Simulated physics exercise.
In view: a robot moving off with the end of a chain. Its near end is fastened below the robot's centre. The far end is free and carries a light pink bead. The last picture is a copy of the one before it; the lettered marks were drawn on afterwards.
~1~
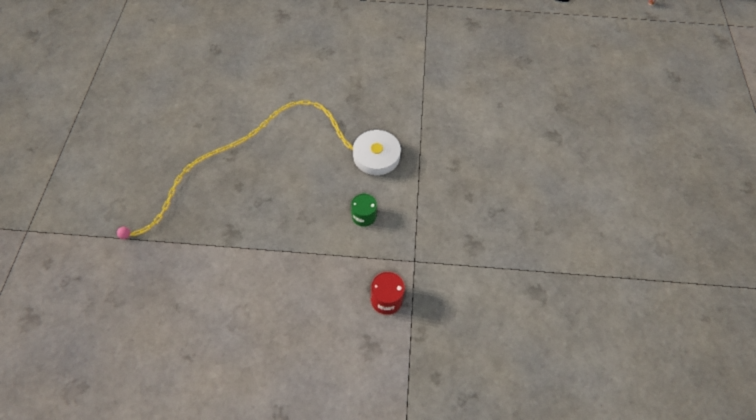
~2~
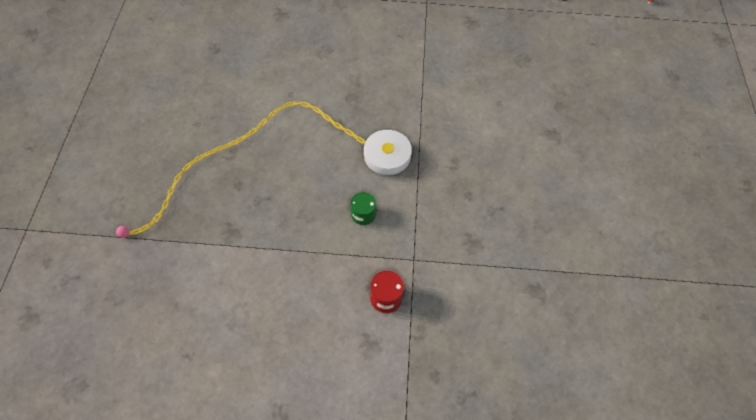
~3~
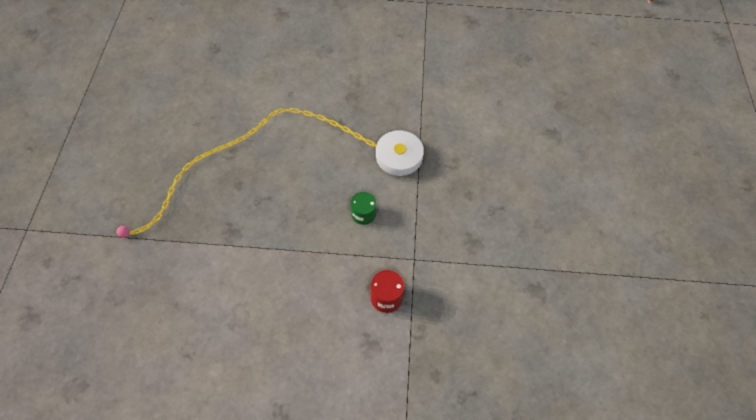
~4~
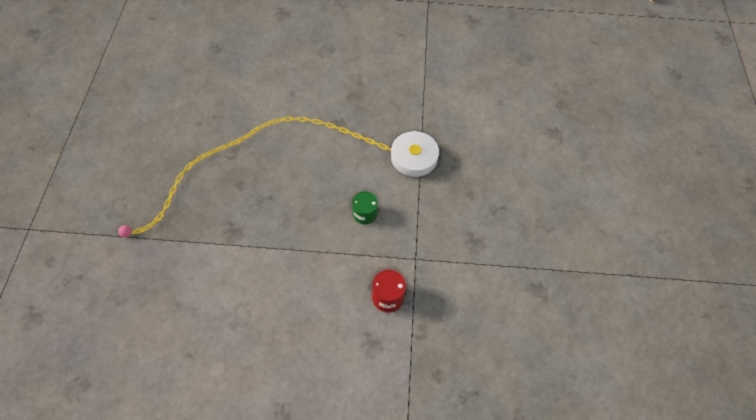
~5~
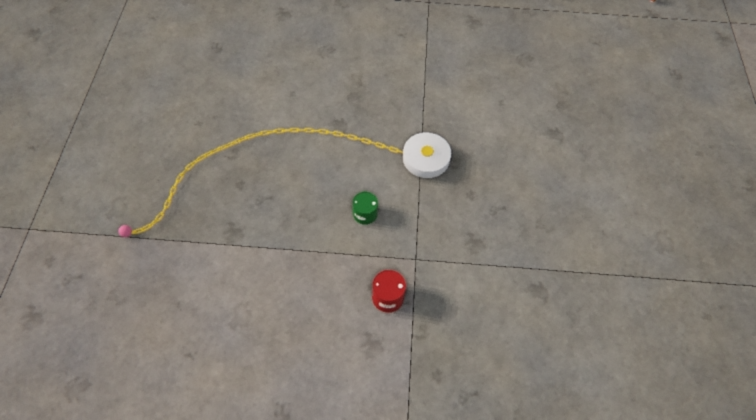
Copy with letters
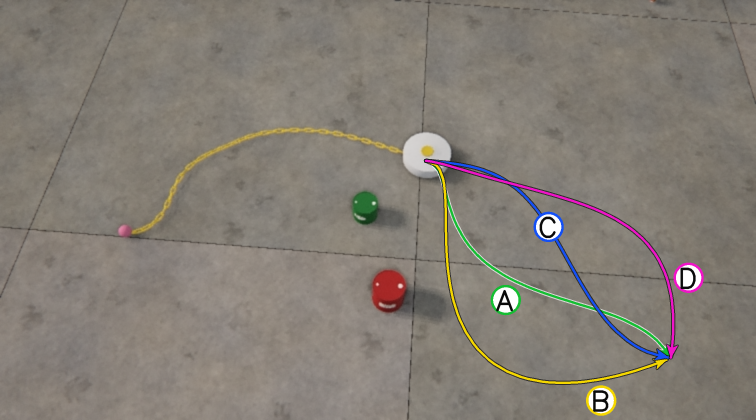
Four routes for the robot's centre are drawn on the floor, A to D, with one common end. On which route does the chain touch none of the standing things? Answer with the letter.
D.
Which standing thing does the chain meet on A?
It is the green pot.
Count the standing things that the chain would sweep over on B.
It sweeps two.
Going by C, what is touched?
It meets the green pot.
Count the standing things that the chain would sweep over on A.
One.
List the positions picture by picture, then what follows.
In the first frame, green pot (364, 210); red keg (387, 294); robot (377, 153).
In the second frame, robot (388, 153); green pot (363, 209).
In the third frame, robot (400, 154); free end (123, 232).
In the fourth frame, robot (415, 155); red keg (388, 291).
In the fifth frame, robot (427, 156); green pot (365, 208); red keg (389, 291); free end (125, 231).
On the marked copy, A from (426, 161) via (509, 278) to (671, 358); B from (426, 161) via (466, 332) to (667, 360); C from (426, 161) via (552, 232) to (669, 358); D from (426, 161) via (594, 209) to (671, 358).
Taking D. A third of the way, robot (551, 189), middle of the chain (368, 179), free end (191, 196).
Two thirds of the way, robot (664, 258), middle of the chain (474, 203), free end (299, 184).
When it is over, robot (675, 355), middle of the chain (508, 227), free end (335, 186); nothing has been touched.
As for the rest, A meets the green pot; B meets the green pot and red keg; C meets the green pot.
